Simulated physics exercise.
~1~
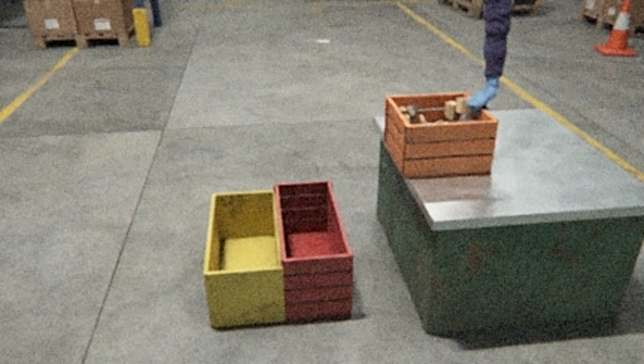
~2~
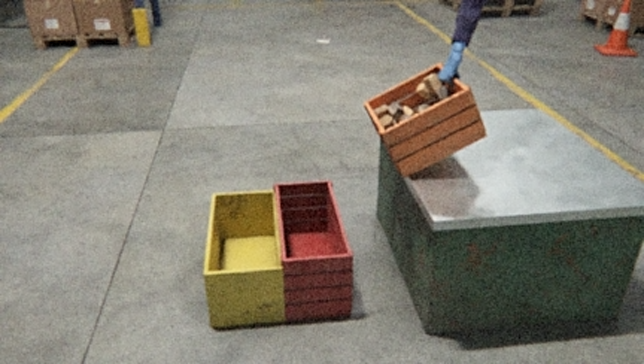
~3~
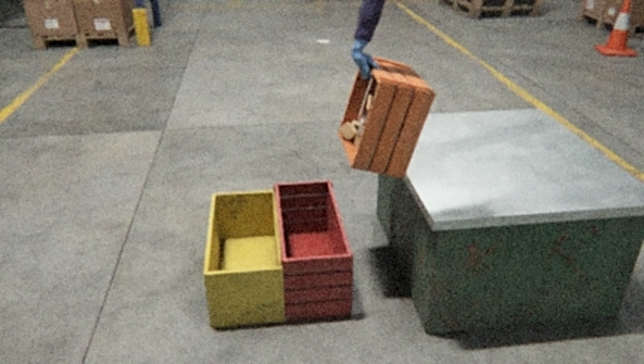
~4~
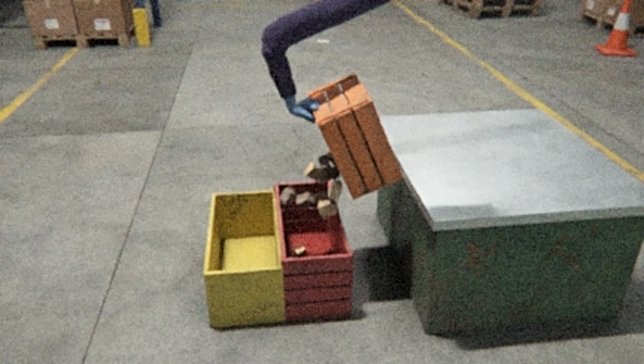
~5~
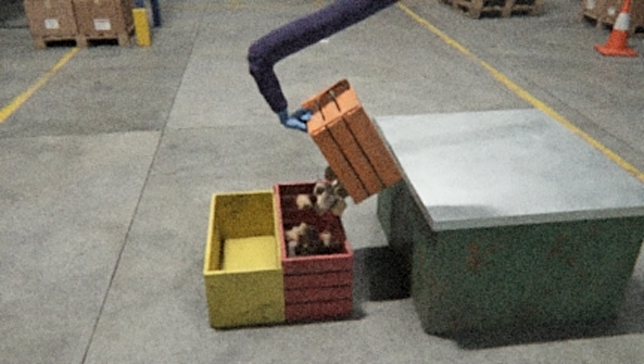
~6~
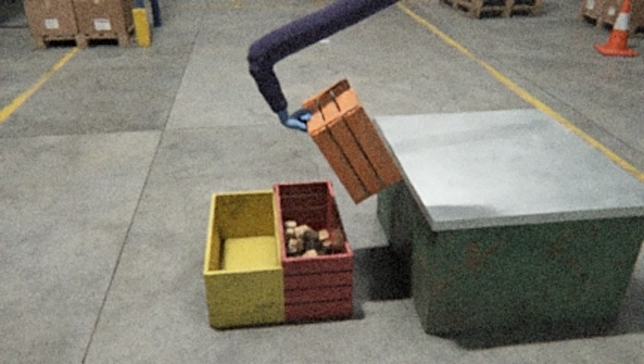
Blue-gloved arm lifting an orange crate off a bench, tipping its wooden pieces into a red tub beside a yellow one.
